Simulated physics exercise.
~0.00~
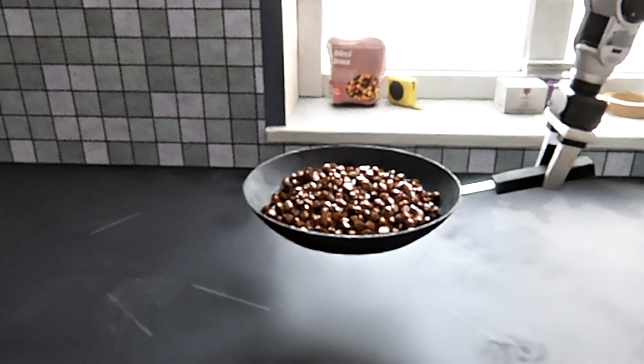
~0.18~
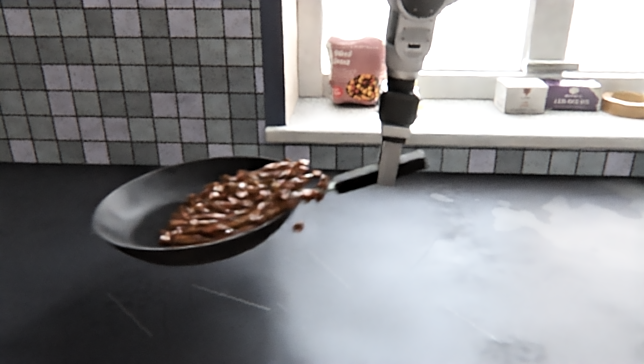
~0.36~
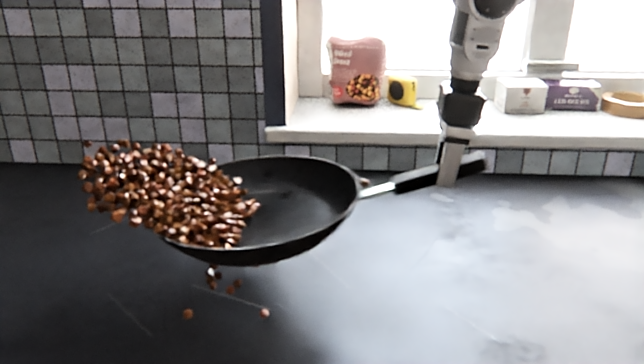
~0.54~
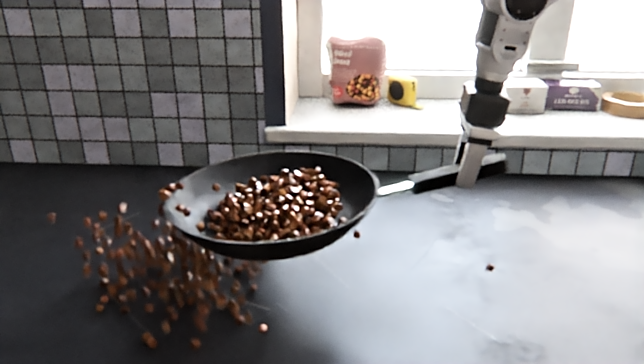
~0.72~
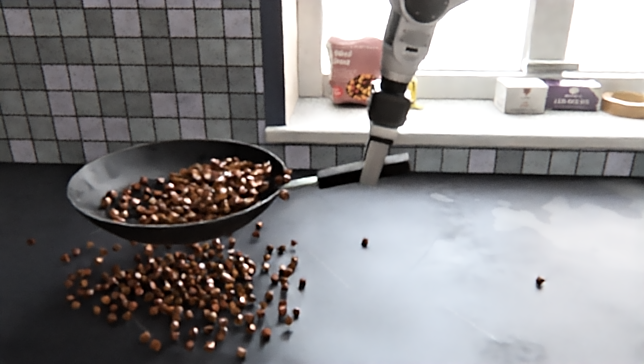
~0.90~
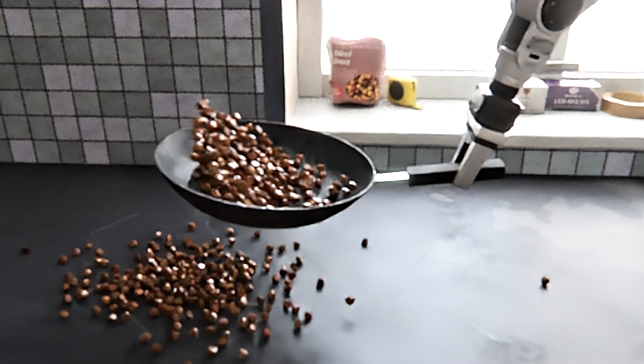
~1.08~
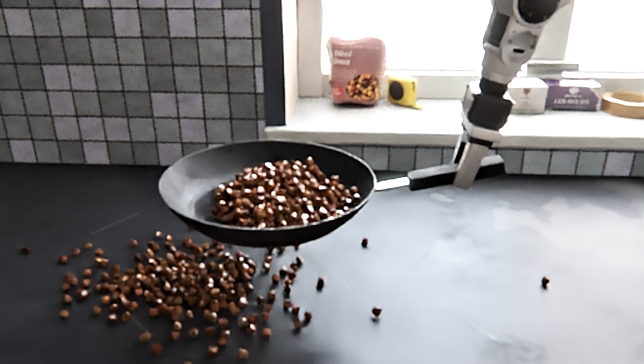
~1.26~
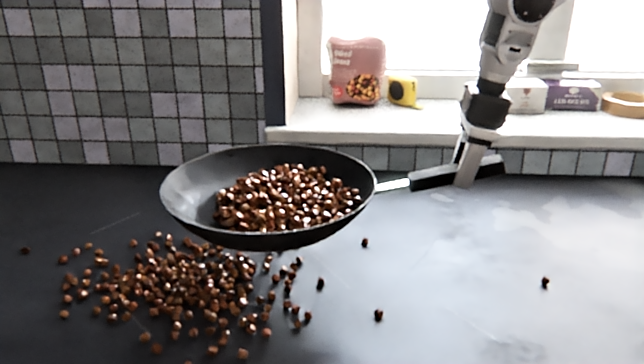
A robot arm grips a dark frying pan heaped with small, shiny brown pellets, seen from a fixed viewpoint facing a black countertop, grey tiled wall and bright window. A pink packet, a yellow item and small boxes sit on the white sill. The arm swings the pan left, then draws it back right, and a mass of pellets flies over the left rim and scatters across the counter. It moves the pan left again and back right, tilting it slightly as the remaining pellets surge up the left side. Finally the pan settles level and still, still holding a heap above the spilled pellets.
